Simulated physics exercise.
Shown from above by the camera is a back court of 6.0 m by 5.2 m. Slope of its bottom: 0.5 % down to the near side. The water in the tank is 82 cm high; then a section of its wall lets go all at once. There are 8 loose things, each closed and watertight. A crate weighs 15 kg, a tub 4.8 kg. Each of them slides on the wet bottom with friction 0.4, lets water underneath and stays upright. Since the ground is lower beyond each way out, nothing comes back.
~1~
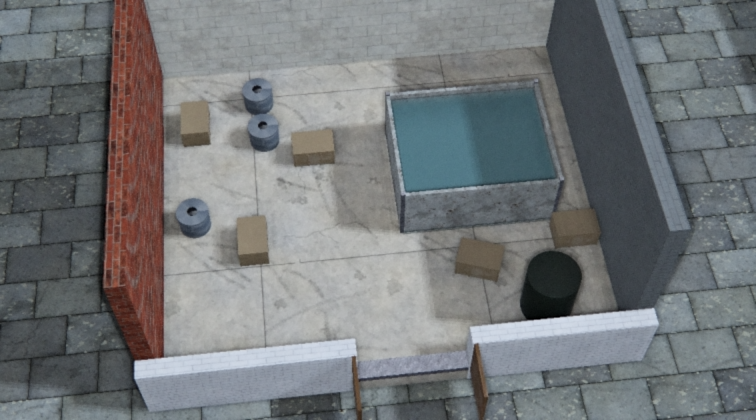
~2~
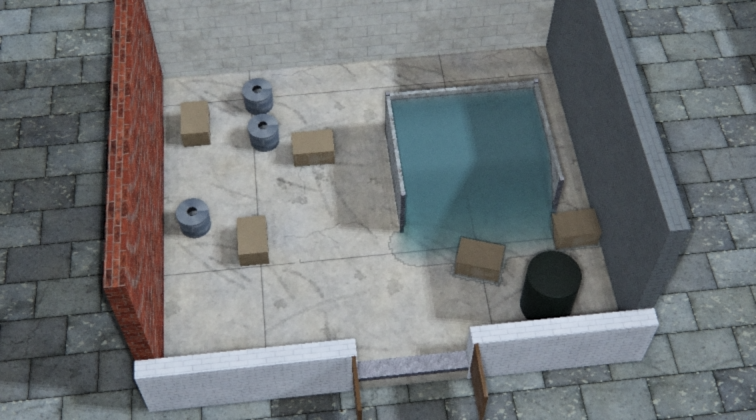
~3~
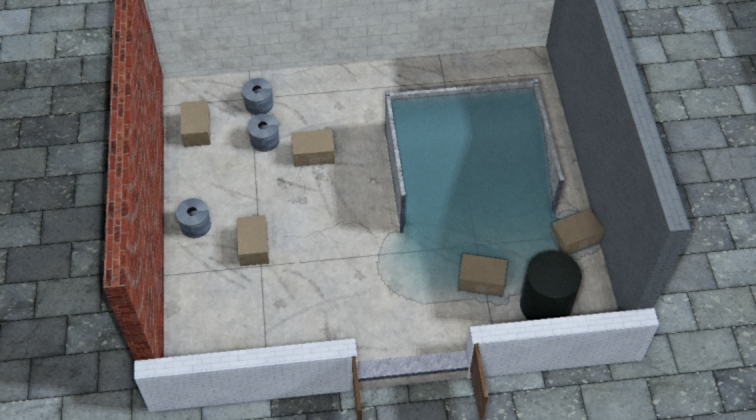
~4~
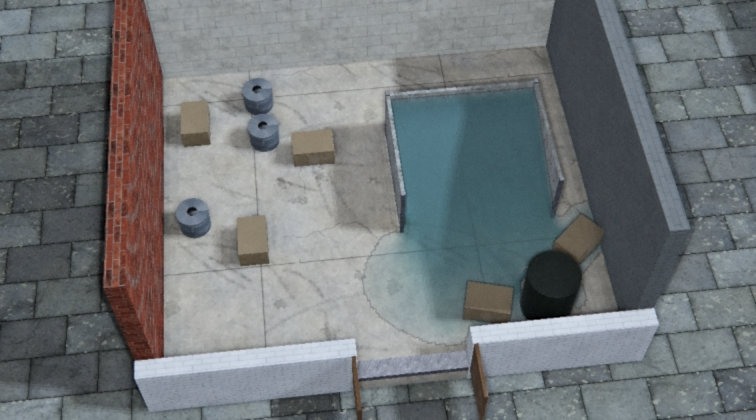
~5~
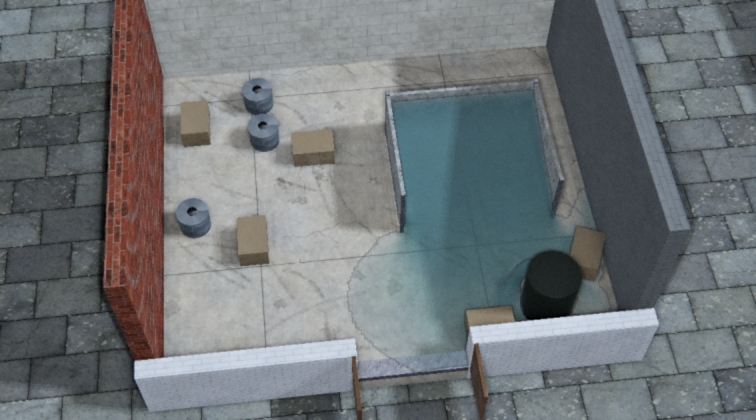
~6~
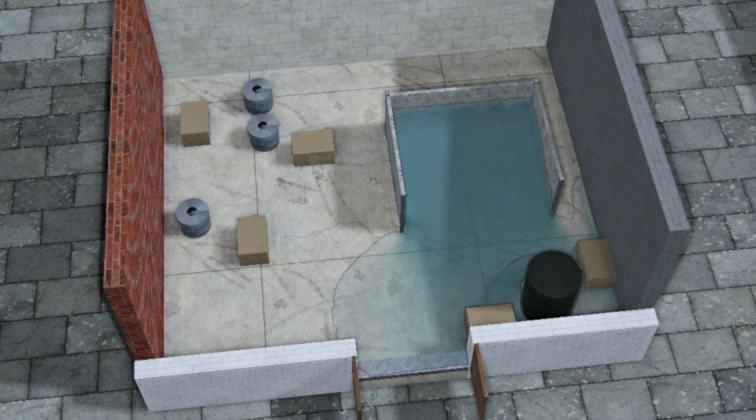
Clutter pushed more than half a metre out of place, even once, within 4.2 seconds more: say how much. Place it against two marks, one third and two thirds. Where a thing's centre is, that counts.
A middling share of them moves that far, a third or more but fewer than two thirds.
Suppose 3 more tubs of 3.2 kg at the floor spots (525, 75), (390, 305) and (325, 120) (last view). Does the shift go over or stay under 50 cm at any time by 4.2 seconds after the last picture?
Note, in sequence: Over threshold; over threshold; under threshold.
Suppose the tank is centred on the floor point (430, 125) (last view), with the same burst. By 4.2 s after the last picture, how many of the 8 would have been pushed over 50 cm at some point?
Then 3 of them would.
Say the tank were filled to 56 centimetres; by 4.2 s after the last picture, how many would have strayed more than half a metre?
3.
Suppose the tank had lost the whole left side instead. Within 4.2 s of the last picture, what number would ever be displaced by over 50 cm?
Result: 7.
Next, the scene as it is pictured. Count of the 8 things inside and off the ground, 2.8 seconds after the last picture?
Just then, the number is 2.
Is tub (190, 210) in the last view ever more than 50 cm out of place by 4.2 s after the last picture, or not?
Beyond it.
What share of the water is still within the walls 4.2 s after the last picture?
About 68 per cent.
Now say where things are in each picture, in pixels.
The first picture shows a crate at (480, 254), on the bottom; a crate at (576, 222) rests on the ground; water covers 3.6 m2; 0 of 8 have shifted.
The second picture shows a crate at (480, 254), on the bottom; a crate at (577, 223) rests on the ground; water covers 4.9 m2; 0 of 8 have shifted.
The third picture shows a crate at (483, 269), on the bottom, 26 cm from its start; a crate at (578, 227) rests on the ground, 8 cm from its start; water covers 6.3 m2; 2 of 8 have shifted.
The fourth picture shows a crate at (489, 298) rests on the ground, 70 cm from its start; a crate at (580, 236) rests on the ground, 23 cm from its start; 7.9 m2 under water; 2 of 8 have shifted.
The fifth picture shows a crate at (491, 322), on the bottom, 105 cm from its start; a crate at (587, 248), on the bottom, 43 cm from its start; 9.5 m2 under water; 2 of 8 have shifted.
The sixth picture shows a crate at (492, 320) floats, 105 cm from its start; a crate at (598, 259), on the bottom, 65 cm from its start; 10.4 m2 under water; 2 of 8 have shifted.
Then, 0.4 s after the last picture 2 of 8 are over 50 cm from their spots; 2 afloat.
Then, 1.5 s after the last picture 2 of 8 are over 50 cm from their spots; 2 afloat.
Then, 2.8 s after the last picture 1 of 8 are over 50 cm from their spots; 2 afloat.
Then, 4.2 s after the last picture 3 of 8 are over 50 cm from their spots, and 3 have been at some point; 4 afloat.
